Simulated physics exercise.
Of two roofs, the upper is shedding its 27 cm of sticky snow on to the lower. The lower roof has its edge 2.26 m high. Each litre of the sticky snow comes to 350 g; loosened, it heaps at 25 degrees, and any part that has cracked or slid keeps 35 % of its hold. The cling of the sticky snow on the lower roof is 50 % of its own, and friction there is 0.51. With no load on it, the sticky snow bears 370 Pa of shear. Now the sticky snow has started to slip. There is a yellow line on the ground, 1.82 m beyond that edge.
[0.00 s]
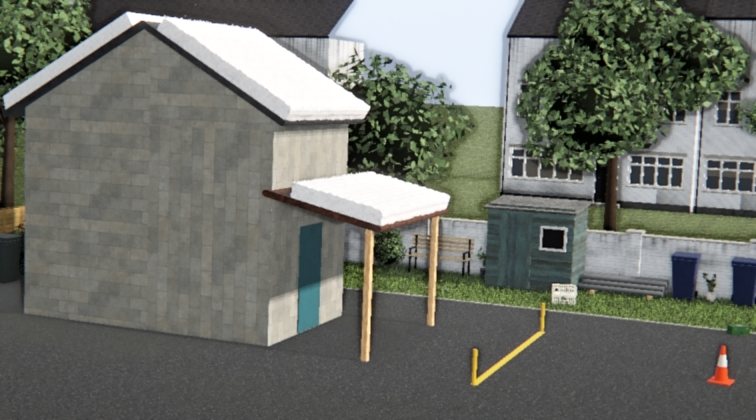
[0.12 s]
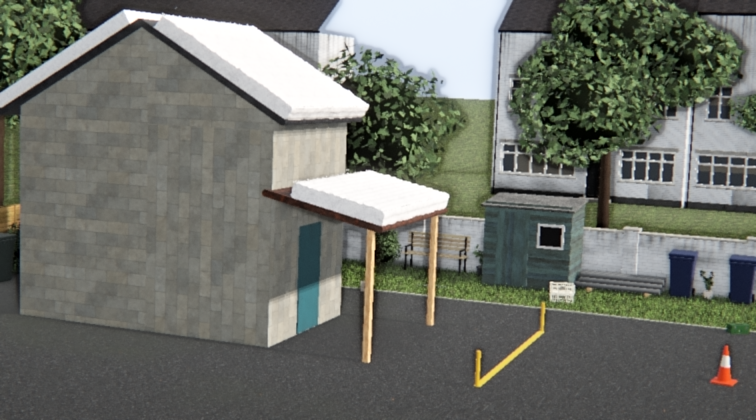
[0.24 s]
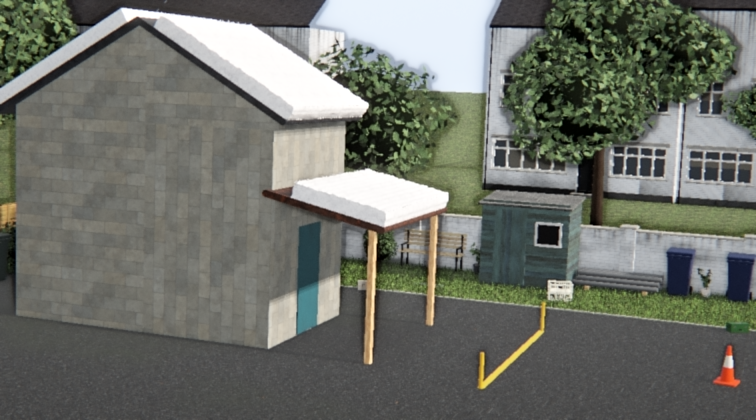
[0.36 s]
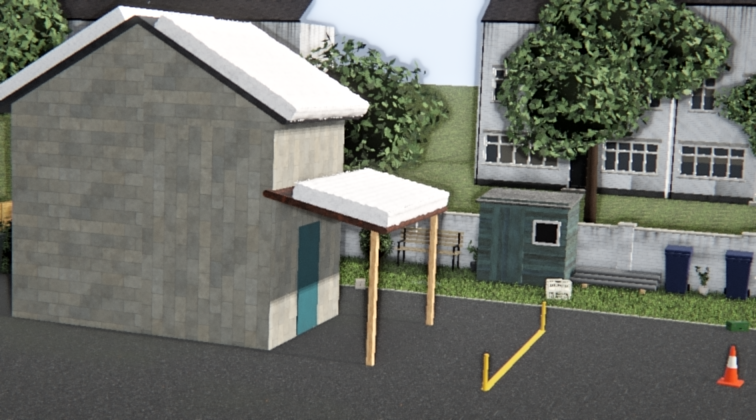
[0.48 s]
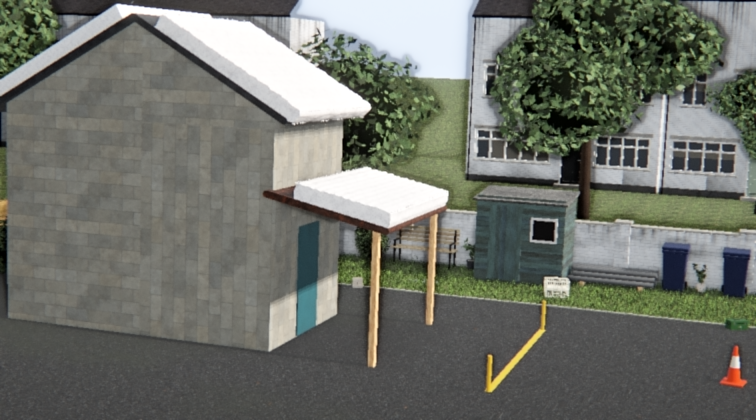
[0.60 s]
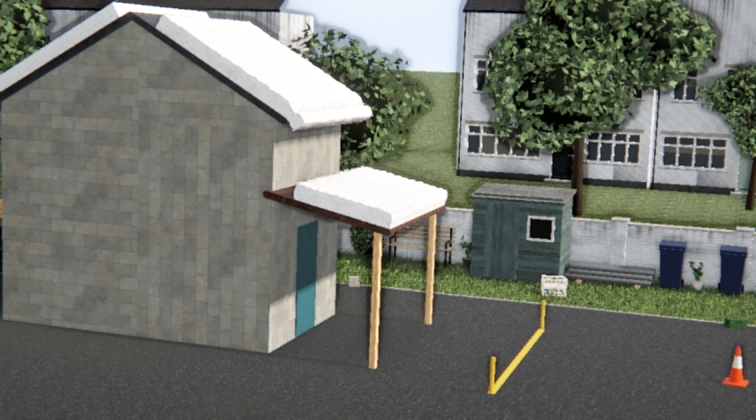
In a paved yard, thick white snow slides slightly down a grey building's upper roof.
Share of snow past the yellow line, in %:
15 %.
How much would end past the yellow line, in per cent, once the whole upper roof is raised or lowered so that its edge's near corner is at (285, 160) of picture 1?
I'd put it at close to 0 percent.
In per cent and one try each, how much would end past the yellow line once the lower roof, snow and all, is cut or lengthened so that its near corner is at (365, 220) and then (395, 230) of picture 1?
20 %, 12 %.
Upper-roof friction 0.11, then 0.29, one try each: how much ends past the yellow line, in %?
I'd expect around 40 percent, then around 30 percent.
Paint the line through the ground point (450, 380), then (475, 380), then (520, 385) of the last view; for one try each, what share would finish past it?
First try around 30 per cent, second around 20 per cent, third around 12 per cent.
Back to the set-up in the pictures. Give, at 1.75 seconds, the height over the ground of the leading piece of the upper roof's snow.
I'd say around 2.6 metres.
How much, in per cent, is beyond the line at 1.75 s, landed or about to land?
I'd put it at close to 0 in a hundred.
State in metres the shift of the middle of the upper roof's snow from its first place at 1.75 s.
Straight-line shift: Around 1.8 m.
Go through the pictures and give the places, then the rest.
Front end of the sticky snow at (287, 113), in the first picture.
Front end of the sticky snow at (288, 112), its middle shifted 8 mm, in the second picture.
Front end of the sticky snow at (289, 113), its middle shifted 3.1 cm, in the third picture.
Front end of the sticky snow at (292, 106), its middle shifted 7.0 cm, 2 % of it past the upper edge, in one piece, in the fourth picture.
Front end of the sticky snow at (296, 114), its middle shifted 13 cm, 4 % of it past the upper edge, in one piece, in the fifth picture.
Front end of the sticky snow at (301, 120), its middle shifted 20 cm, 7 % of it past the upper edge, cracking, in the sixth picture.
By 1.13 s, none is below the lower edge and 0 % is past the line.
By 1.75 s, none is below the lower edge and 0 % is past the line.
By 2.38 s, none is below the lower edge and 0 % is past the line.
By 3.00 s, 40 % is below the lower edge and 0 % is past the line.
By 4.40 s, at the end, 51 % is below the lower edge and 15 % is past the line.
